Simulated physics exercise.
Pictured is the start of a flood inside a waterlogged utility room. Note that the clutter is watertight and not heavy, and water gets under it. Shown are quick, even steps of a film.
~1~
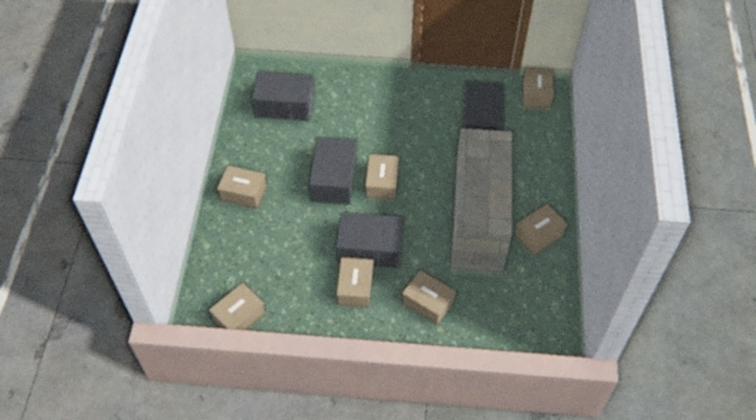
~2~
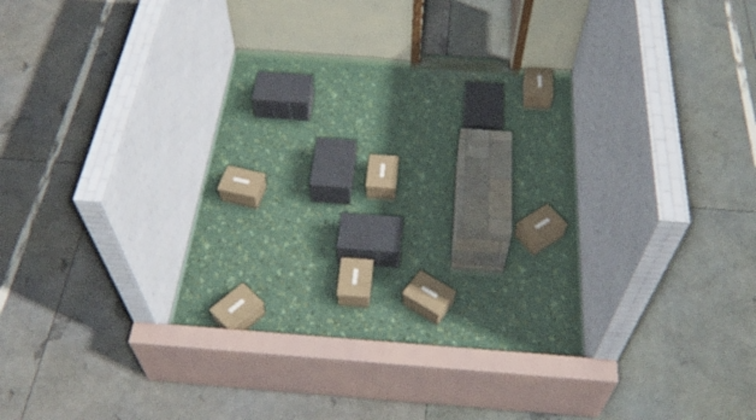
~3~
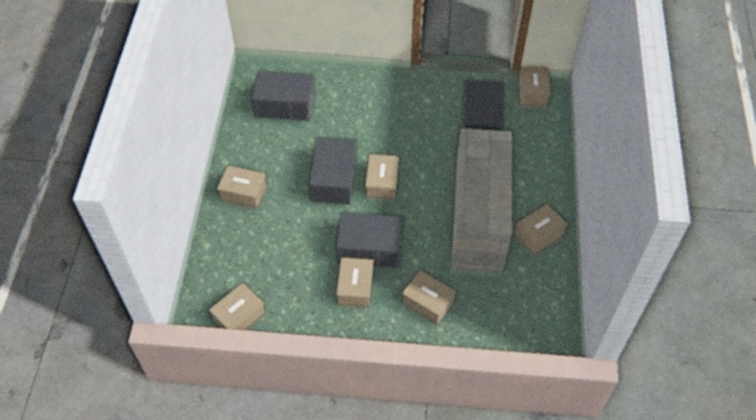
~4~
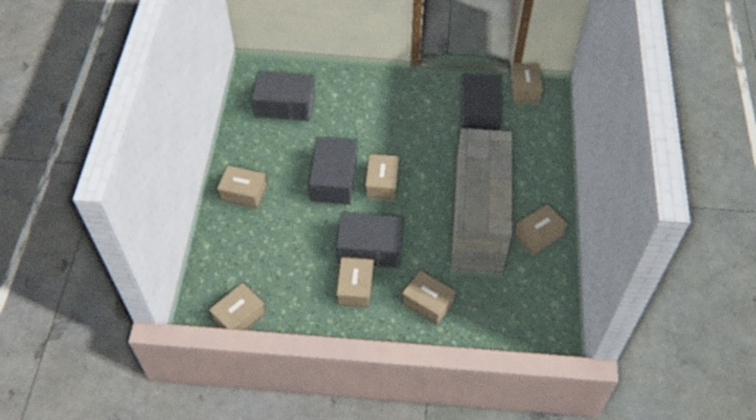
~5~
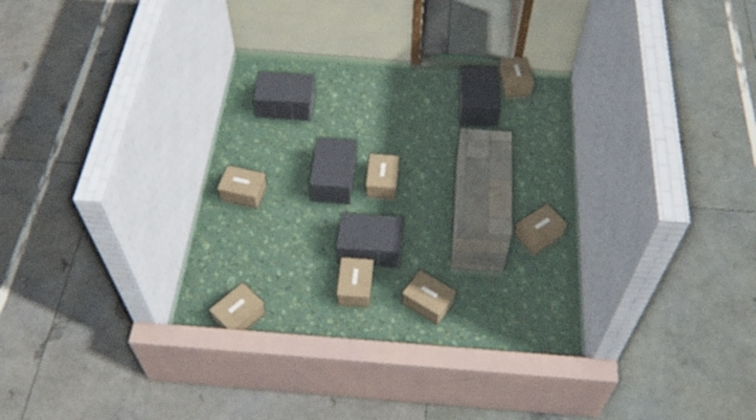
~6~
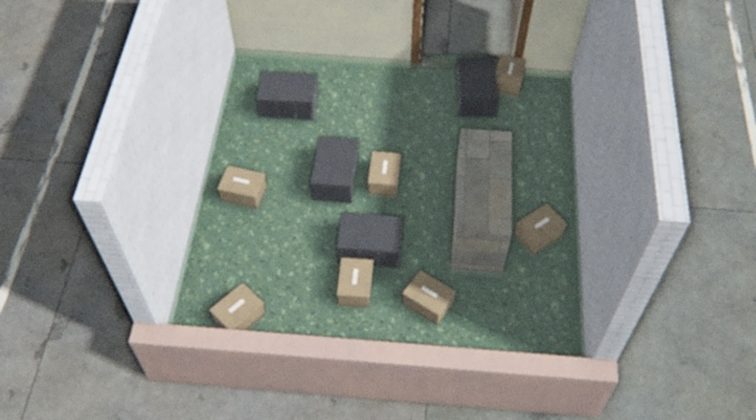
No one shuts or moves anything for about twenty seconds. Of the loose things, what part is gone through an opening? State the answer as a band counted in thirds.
Answer: Between one and two thirds.
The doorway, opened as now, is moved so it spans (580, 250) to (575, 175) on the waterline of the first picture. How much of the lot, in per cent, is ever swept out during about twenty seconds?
Some 50 per cent of the things, roughly.
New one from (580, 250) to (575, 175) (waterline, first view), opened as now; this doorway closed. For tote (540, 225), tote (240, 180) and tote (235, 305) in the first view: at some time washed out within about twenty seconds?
Item one gets away, item two doesn't escape, item three doesn't escape.
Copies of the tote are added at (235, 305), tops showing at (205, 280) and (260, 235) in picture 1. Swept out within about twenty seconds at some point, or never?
The first copy is held back and the second is held back.
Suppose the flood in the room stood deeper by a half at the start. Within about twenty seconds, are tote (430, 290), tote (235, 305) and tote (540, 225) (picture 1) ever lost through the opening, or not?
Okay, in order that's held inside, held inside, ends up outside.
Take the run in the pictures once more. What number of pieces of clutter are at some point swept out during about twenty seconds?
That adds up to 6.
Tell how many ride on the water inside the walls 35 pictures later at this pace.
I get 5.
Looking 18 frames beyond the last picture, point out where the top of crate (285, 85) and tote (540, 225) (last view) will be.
Expect the tops close to (361, 69) and (531, 141).
A moment on, 2 of 11 are out; 9 afloat.
Next, 3 of 11 are out; 8 afloat.
Later, 6 of 11 are out; 5 afloat.
In the end, 6 of 11 are out; 5 afloat.
